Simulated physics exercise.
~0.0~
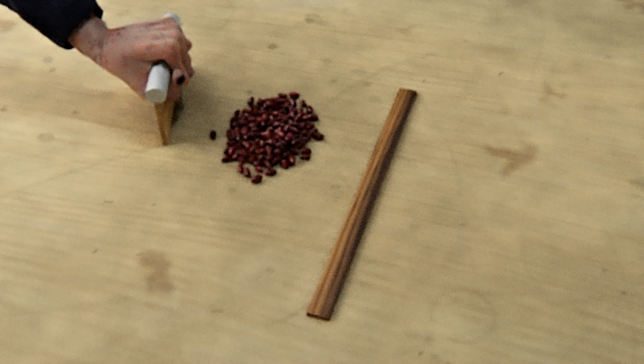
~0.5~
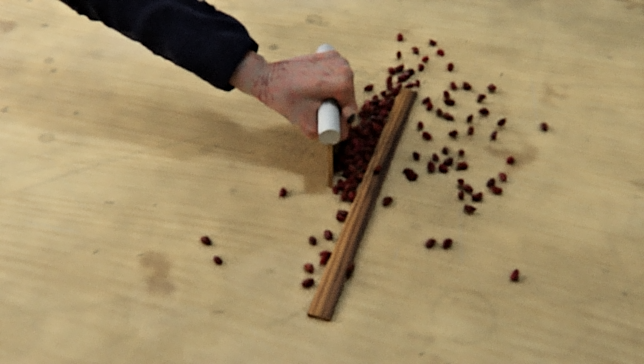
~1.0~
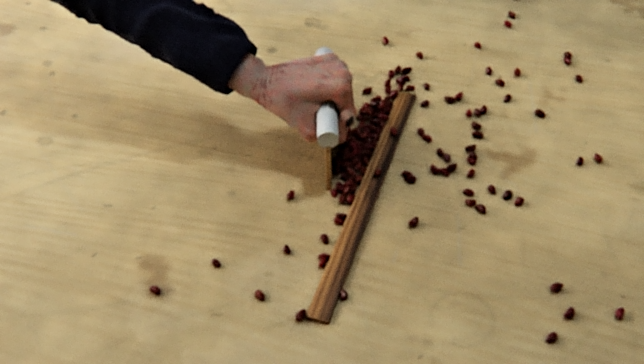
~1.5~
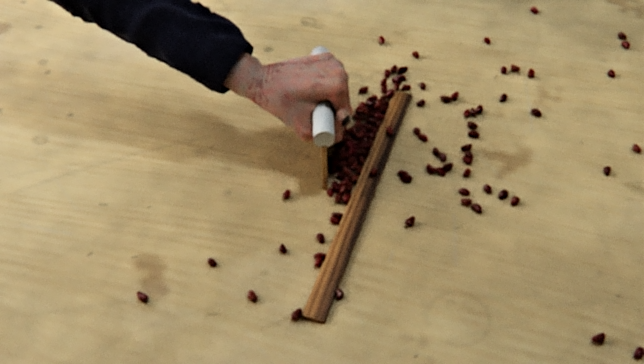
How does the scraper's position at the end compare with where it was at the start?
It starts at the upper left, clear of the bean heap, and ends farther right and slightly lower, close to the left side of the wooden strip with beans packed between them.
